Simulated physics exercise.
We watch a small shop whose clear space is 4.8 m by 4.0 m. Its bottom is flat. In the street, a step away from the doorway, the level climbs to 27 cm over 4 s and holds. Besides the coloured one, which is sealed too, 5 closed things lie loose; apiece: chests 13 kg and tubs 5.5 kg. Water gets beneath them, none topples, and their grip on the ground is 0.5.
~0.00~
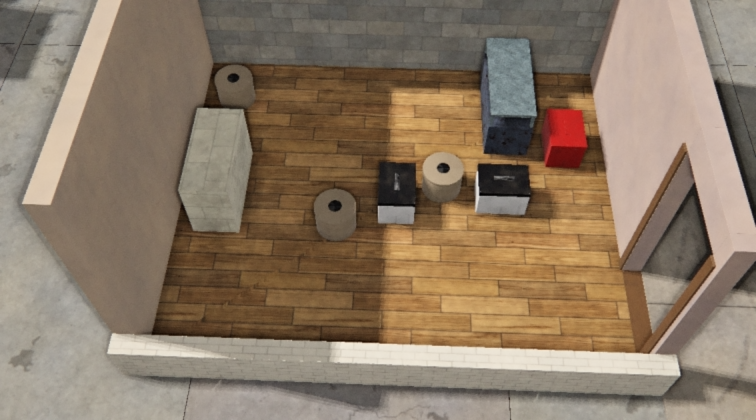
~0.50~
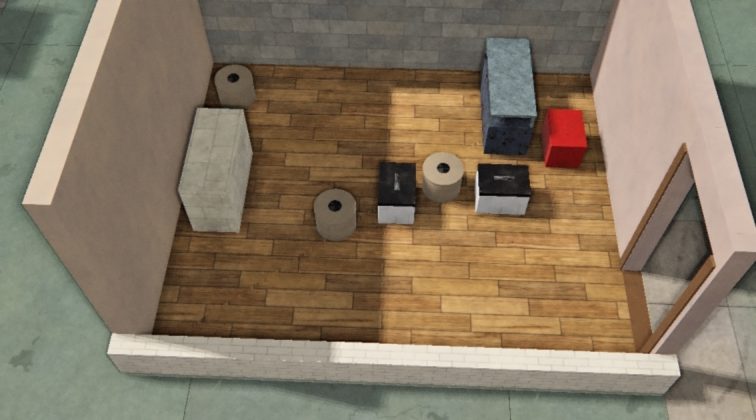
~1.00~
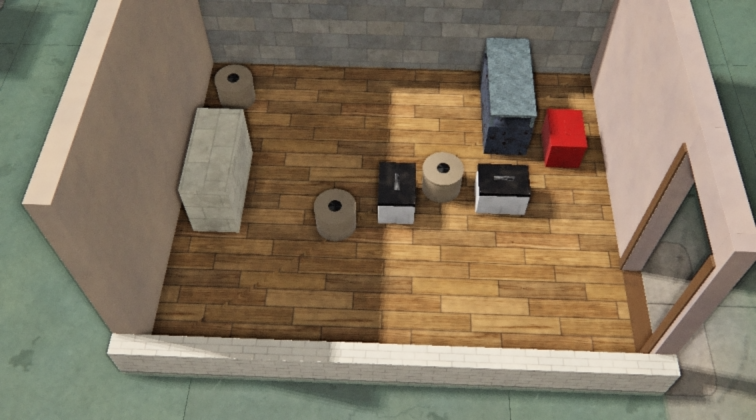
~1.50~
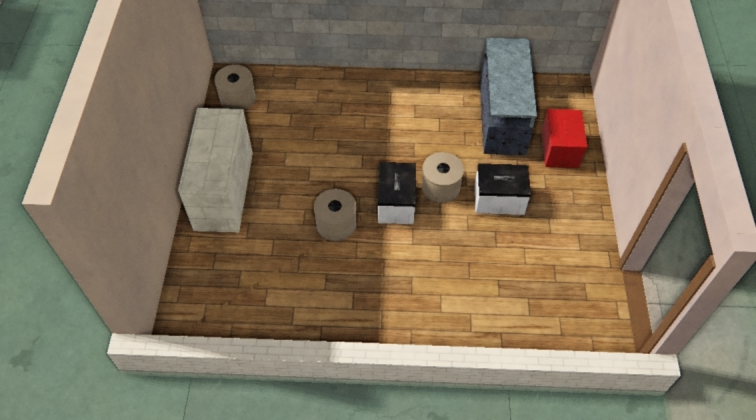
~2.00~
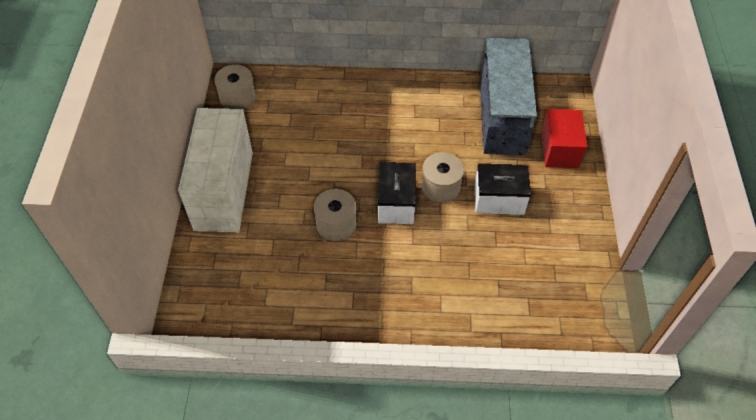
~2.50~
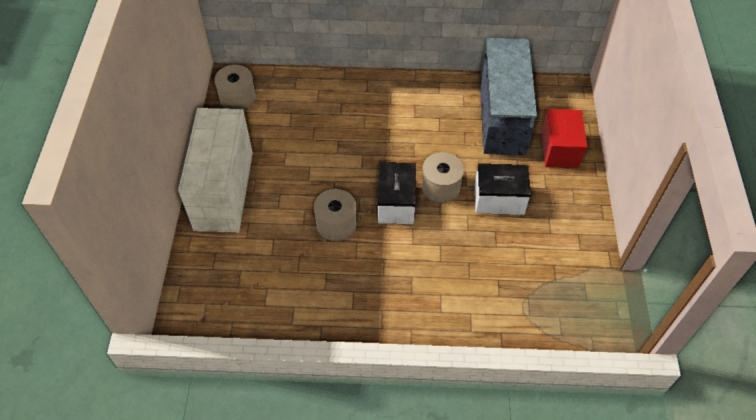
The footage shows a small shop with a wooden floor, a red chest and other boxes and round tubs, as the grey ground outside turns green, then shallow water enters through the right doorway and spreads inward; every object stays still.
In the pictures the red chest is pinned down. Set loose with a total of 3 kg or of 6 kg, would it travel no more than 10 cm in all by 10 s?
Verdict: The smaller load will do.
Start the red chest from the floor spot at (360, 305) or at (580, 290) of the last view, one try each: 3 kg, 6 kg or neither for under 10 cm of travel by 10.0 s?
In turn: Neither holds; neither is enough.
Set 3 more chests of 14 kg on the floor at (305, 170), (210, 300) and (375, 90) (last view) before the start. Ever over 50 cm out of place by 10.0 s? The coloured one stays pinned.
In turn: Over, short of it, short of it.
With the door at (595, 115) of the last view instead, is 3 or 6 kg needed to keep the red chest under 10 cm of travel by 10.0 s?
Then neither weight holds it.
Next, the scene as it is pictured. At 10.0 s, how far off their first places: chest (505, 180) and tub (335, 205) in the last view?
In turn: 10 cm, 200 cm.
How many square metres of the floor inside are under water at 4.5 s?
Some 6.5 m2.
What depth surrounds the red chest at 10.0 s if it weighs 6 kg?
About 2 cm.
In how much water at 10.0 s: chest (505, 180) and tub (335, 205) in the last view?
About 4 and 7 cm.
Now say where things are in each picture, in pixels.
The first frame shows the red chest at (567, 128) rests on the ground; water covers 0.0 m2; 0 of 6 have shifted.
The second frame shows the red chest at (567, 128) rests on the ground; 0.0 m2 under water; 0 of 6 have shifted.
The third frame shows the red chest at (567, 128) rests on the ground; water covers 0.0 m2; 0 of 6 have shifted.
The fourth frame shows the red chest at (567, 128), on the bottom; water covers 0.0 m2; 0 of 6 have shifted.
The fifth frame shows the red chest at (567, 128), on the bottom; water covers 0.1 m2; 0 of 6 have shifted.
The sixth frame shows the red chest at (567, 128), on the bottom; 0.7 m2 under water; 0 of 6 have shifted.
After 3.5 s the red chest would be 0 cm from its start with 3 kg and 0 cm from its start with 6 kg; 0 cm of water round it then.
After 4.5 s the red chest would be 0 cm from its start with 3 kg and 0 cm from its start with 6 kg; 0 cm of water round it then.
After 7.0 s the red chest would be 0 cm from its start with 3 kg and 0 cm from its start with 6 kg; 1 cm of water round it then.
After 10.0 s the red chest would be 0 cm from its start with 3 kg and 0 cm from its start with 6 kg; 2 cm of water round it then.
